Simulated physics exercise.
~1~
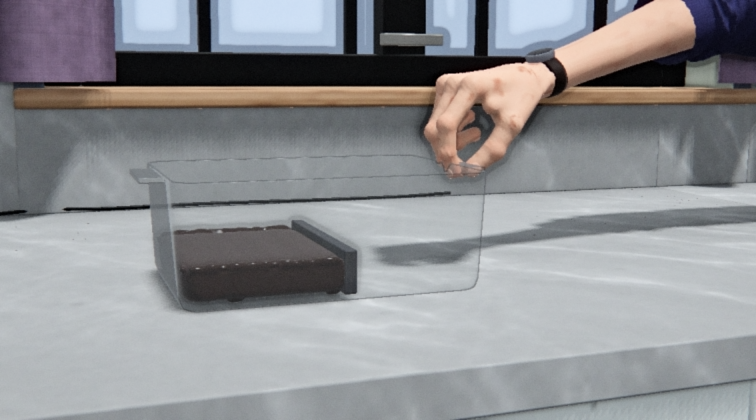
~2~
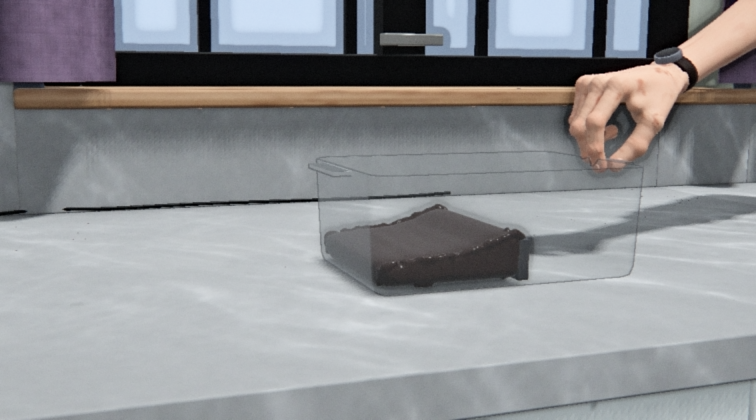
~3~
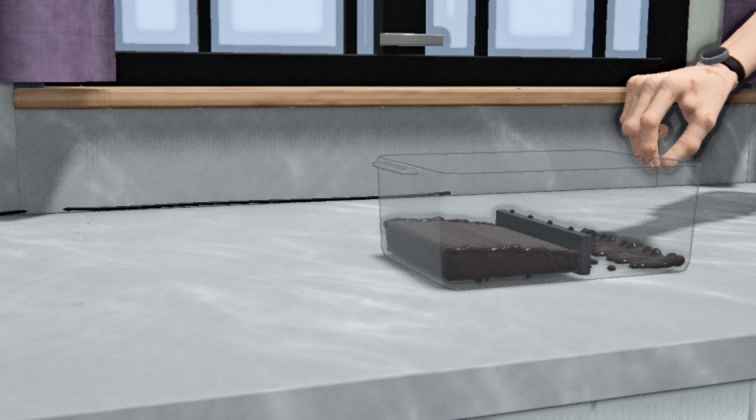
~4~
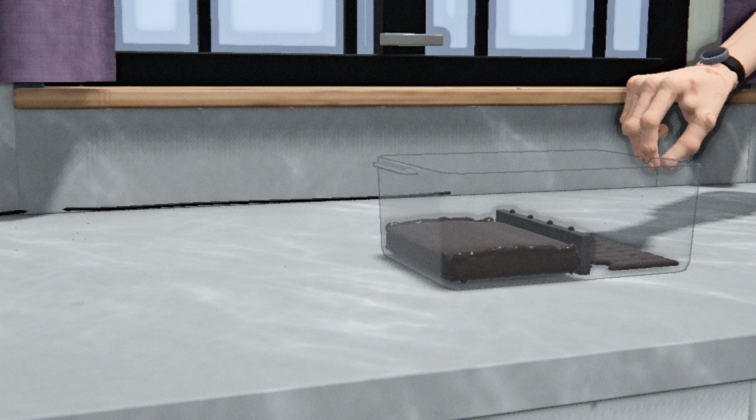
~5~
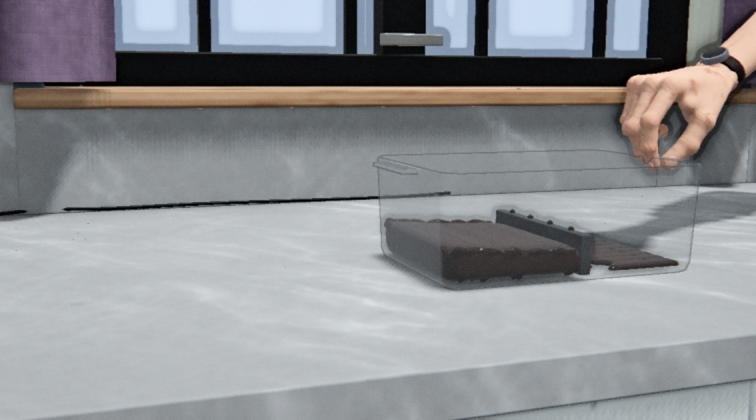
To begin with, a hand wearing a dark watch grips the right end of a clear food box on a pale counter, with dark brown liquid held in the left part behind a low divider. The hand pulls the box to the right, and the liquid tilts and surges inside. Some of it spills over the divider into the empty right part as the box comes to a stop. The spilled liquid then spreads into a thin, flat layer. In the end the box rests still, with most of the liquid on the left, a little on the right and none on the counter.
